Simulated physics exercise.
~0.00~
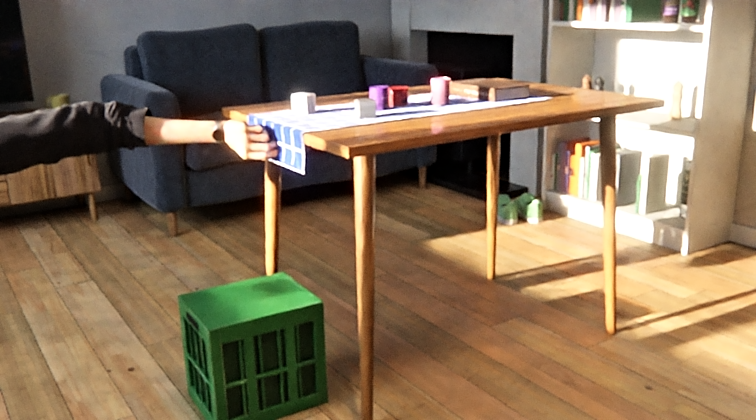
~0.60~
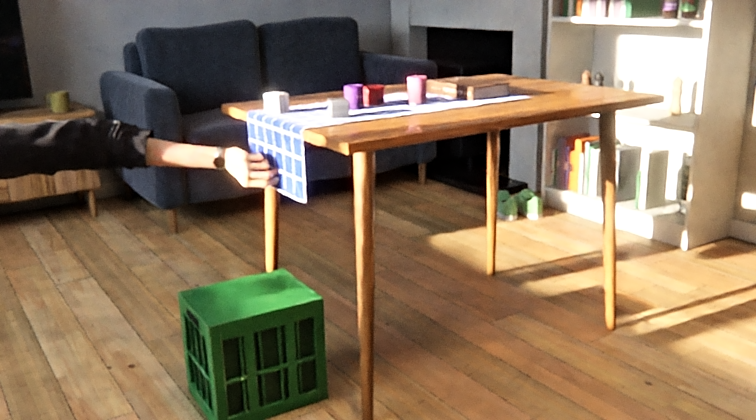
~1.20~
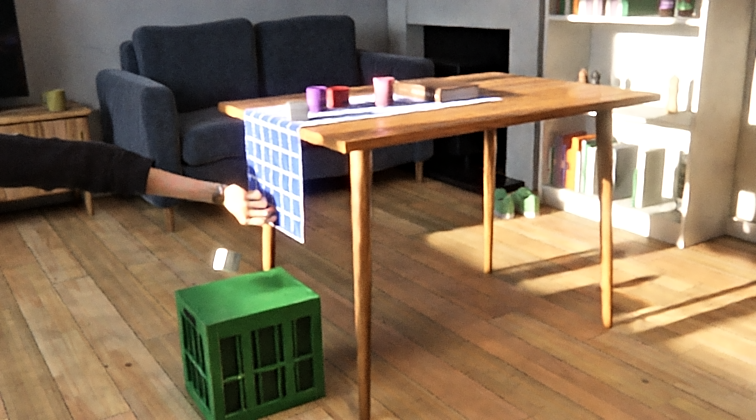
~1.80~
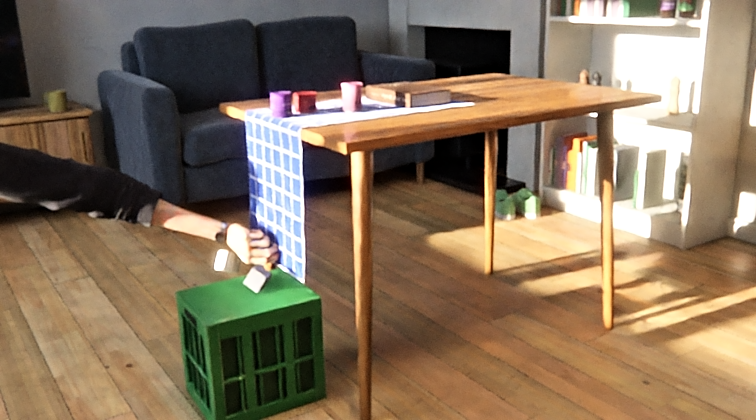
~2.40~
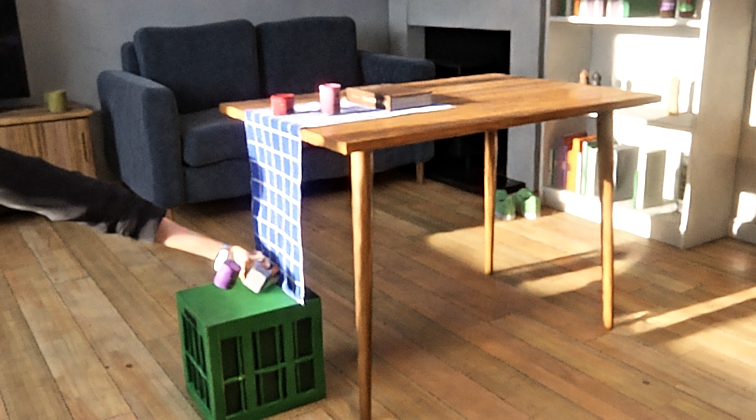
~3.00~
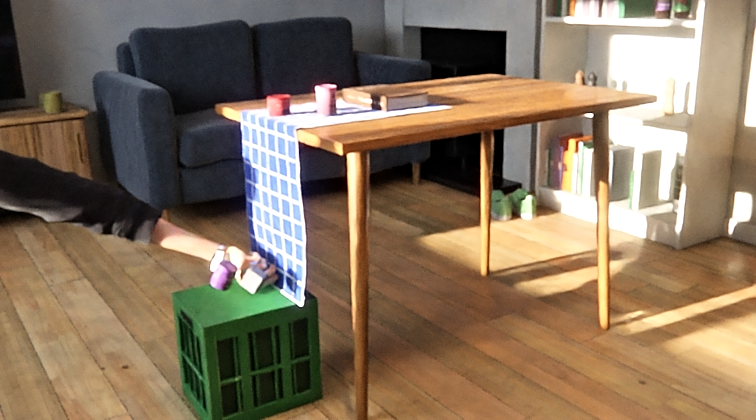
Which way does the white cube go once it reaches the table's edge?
It goes down, dropping over the left edge of the table toward the green crate.
